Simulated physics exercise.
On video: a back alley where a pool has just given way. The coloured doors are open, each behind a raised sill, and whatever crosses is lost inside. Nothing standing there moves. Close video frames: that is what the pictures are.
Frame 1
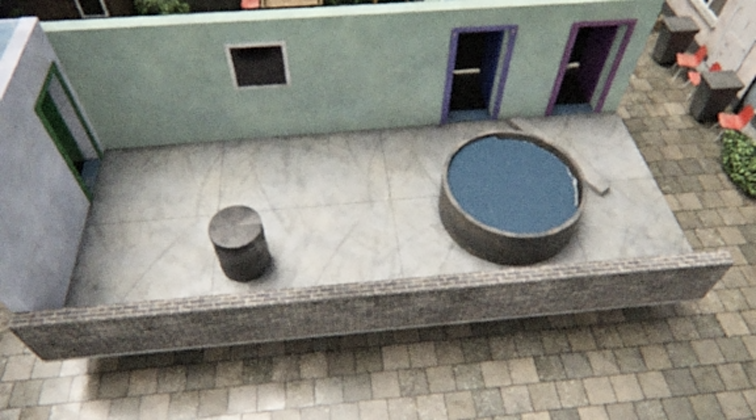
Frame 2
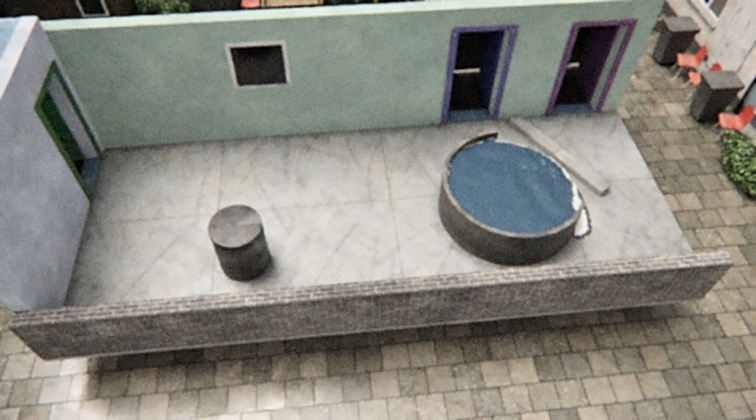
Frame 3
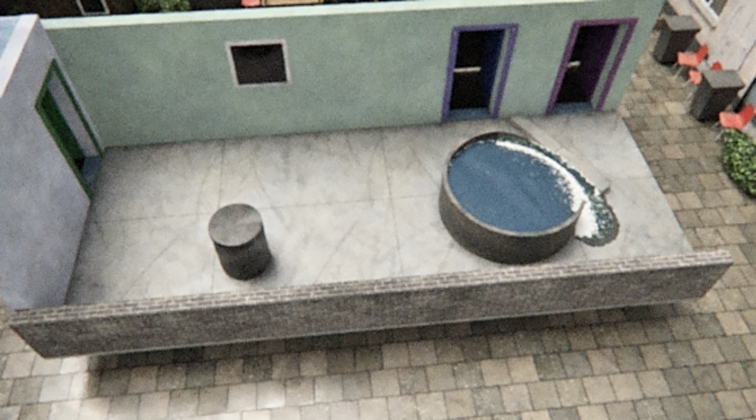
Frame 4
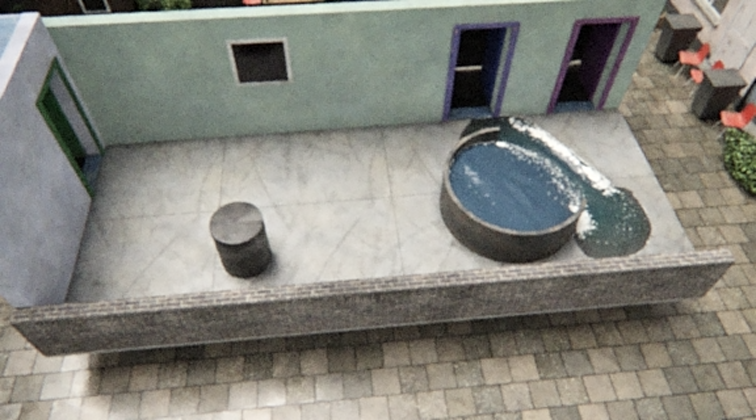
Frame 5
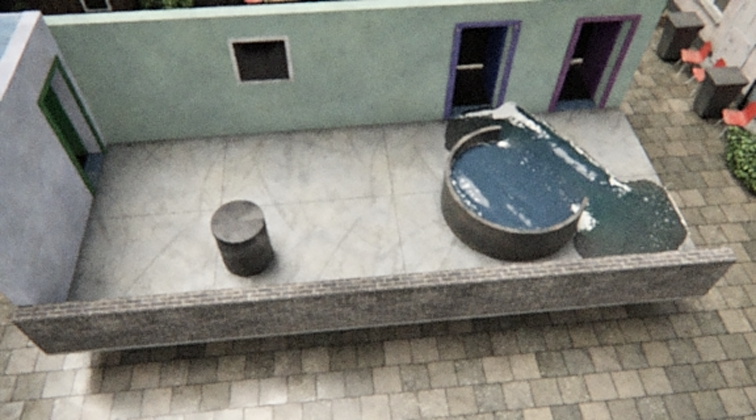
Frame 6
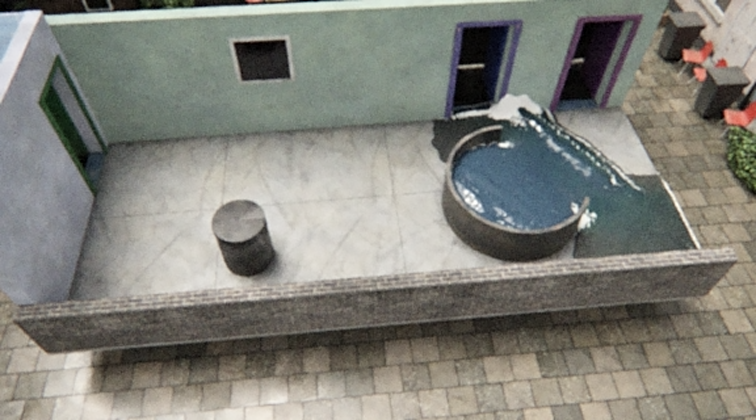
A round pool gave way on its right side, and water poured out through the gap, spreading over the pale floor toward the low brick wall and back near the blue and purple doorways.
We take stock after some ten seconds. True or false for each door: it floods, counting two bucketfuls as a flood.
Purple door - true; blue door - true; green door - false.
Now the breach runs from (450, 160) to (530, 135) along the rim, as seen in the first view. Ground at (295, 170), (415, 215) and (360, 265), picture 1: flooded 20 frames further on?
Soaked, untouched, untouched.
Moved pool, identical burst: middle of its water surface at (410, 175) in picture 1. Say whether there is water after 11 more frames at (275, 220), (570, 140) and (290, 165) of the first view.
I'd say still dry for the first, swamped for the second and swamped for the third.
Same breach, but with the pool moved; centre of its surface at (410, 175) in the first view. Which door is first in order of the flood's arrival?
Answer: The one in blue.
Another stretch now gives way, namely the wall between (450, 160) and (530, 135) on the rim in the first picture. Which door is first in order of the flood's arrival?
I'd say the blue one.
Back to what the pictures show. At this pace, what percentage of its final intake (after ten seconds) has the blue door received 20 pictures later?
Close to 80 percent.
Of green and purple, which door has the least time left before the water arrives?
Answer: The purple door.
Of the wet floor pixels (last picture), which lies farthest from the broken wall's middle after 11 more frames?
I'd point to (328, 131).
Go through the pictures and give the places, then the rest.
The first picture shows the round pool at (514, 183) is whole and still.
In the second picture, the front is at a hidden place, out from the gap at (553, 173).
In the third picture, water pours out at (553, 174) and has run to a hidden place.
In the fourth picture, the front is at (476, 122), out from the gap at (553, 174).
In the fifth picture, the front is at a hidden place, out from the gap at (555, 172).
In the sixth picture, the front is at a hidden place, out from the gap at (556, 172).
A moment on, water covers 25 % of the floor; the purple door under two buckets in, the blue door over two buckets in, the green door not reached.
Next, water covers 35 % of the floor; the purple door over two buckets in, the blue door over two buckets in, the green door not reached.
Then, water covers 50 % of the floor; the purple door far over two buckets in, the blue door far over two buckets in, the green door not reached.
Later, water covers 70 % of the floor; the purple door far over two buckets in, the blue door far over two buckets in, the green door wet at the sill, nothing in.
In the end, water covers 80 % of the floor; the purple door far over two buckets in, the blue door far over two buckets in, the green door wet at the sill, nothing in.
